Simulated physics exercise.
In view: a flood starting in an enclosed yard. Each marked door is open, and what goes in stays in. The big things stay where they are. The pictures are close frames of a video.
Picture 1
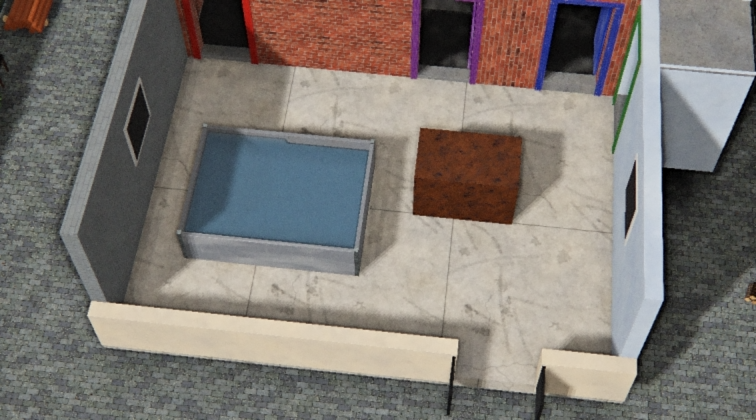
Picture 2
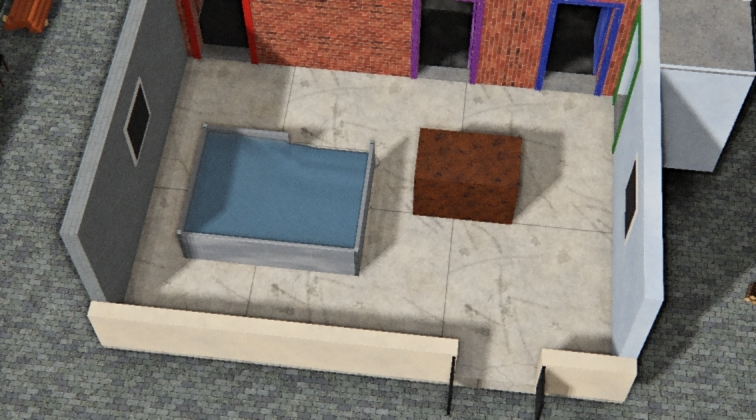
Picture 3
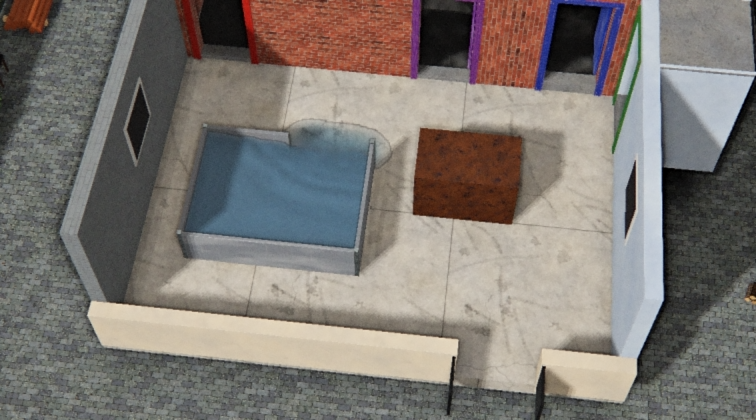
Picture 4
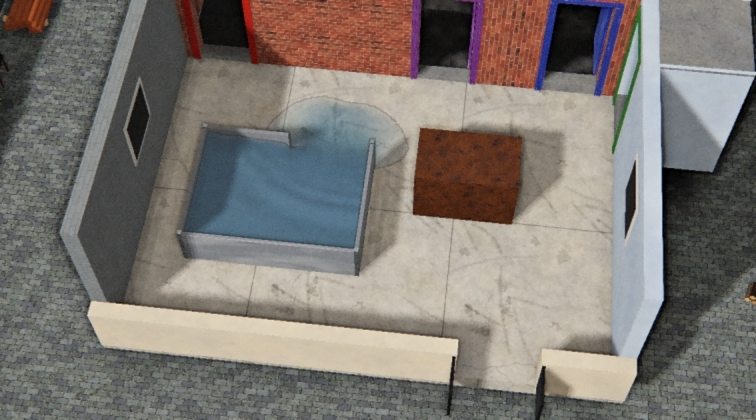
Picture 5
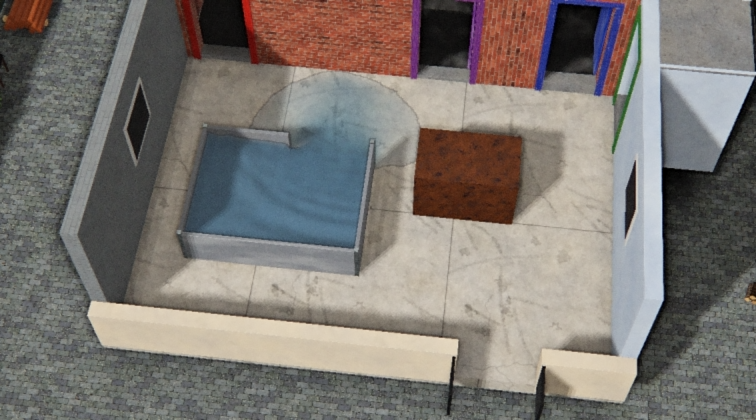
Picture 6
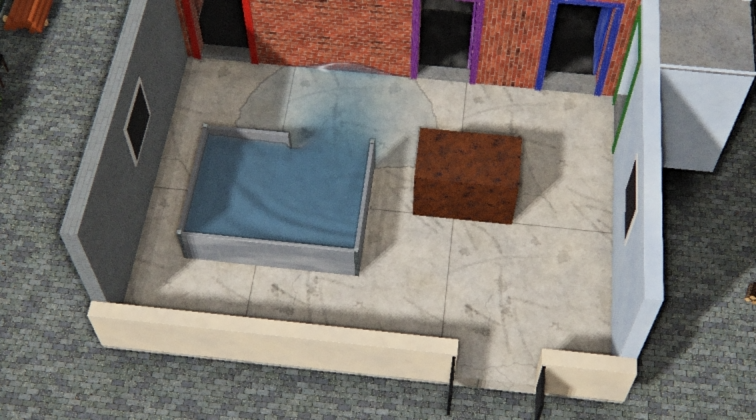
To begin with, a full grey-walled water tank sits still beside a rusty brown block in an enclosed yard. Part of the tank's far wall opens, and water pours out through the gap. A shallow, rounded sheet spreads across the pale floor, reaching the brick wall and the block.
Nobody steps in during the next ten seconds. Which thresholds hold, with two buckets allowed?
One by one: The purple door takes more than that; the red door takes more than that; the blue door stays under that; the green door stays under that.
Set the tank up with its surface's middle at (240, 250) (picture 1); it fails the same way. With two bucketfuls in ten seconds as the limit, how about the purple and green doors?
My reading: The purple door is over, the green door is under.
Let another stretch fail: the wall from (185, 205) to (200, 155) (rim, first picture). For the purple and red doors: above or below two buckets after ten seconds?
In short: Purple is under; red goes over.
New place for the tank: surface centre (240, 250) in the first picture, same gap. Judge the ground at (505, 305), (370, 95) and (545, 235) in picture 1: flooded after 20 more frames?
In turn: Not flooded, flooded, not flooded.
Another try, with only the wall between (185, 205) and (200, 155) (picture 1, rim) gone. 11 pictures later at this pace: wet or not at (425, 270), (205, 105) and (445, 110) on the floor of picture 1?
As listed: Clear, wet, not flooded.
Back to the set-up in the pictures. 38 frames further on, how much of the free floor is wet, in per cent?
Some 85 per cent.
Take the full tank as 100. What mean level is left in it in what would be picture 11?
Near 72 in a hundred.
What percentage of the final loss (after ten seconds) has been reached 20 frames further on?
Some 25 per cent.
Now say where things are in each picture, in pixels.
The water tank at (279, 189) is whole and still, in the first frame.
Water pours out on the water tank's far side and has run to a hidden place, in the second frame.
The front is at (296, 127), out from the gap on the water tank's far side, in the third frame.
The front is at (311, 102), out from the gap on the water tank's far side, in the fourth frame.
Water pours out on the water tank's far side and has run to (326, 76), in the fifth frame.
The front is at (403, 77), out from the gap on the water tank's far side, in the sixth frame.
A moment on, water covers 20 % of the floor; the purple door under two buckets in, the red door wet at the sill, nothing in, the blue door not reached, the green door not reached.
Next, water covers 30 % of the floor; the purple door over two buckets in, the red door wet at the sill, nothing in, the blue door wet at the sill, nothing in, the green door not reached.
Then, water covers 50 % of the floor; the purple door far over two buckets in, the red door under two buckets in, the blue door wet at the sill, nothing in, the green door wet at the sill, nothing in.
Later, water covers 85 % of the floor; the purple door far over two buckets in, the red door over two buckets in, the blue door under two buckets in, the green door wet at the sill, nothing in.
In the end, water covers 100 % of the floor; the purple door far over two buckets in, the red door over two buckets in, the blue door under two buckets in, the green door wet at the sill, nothing in.
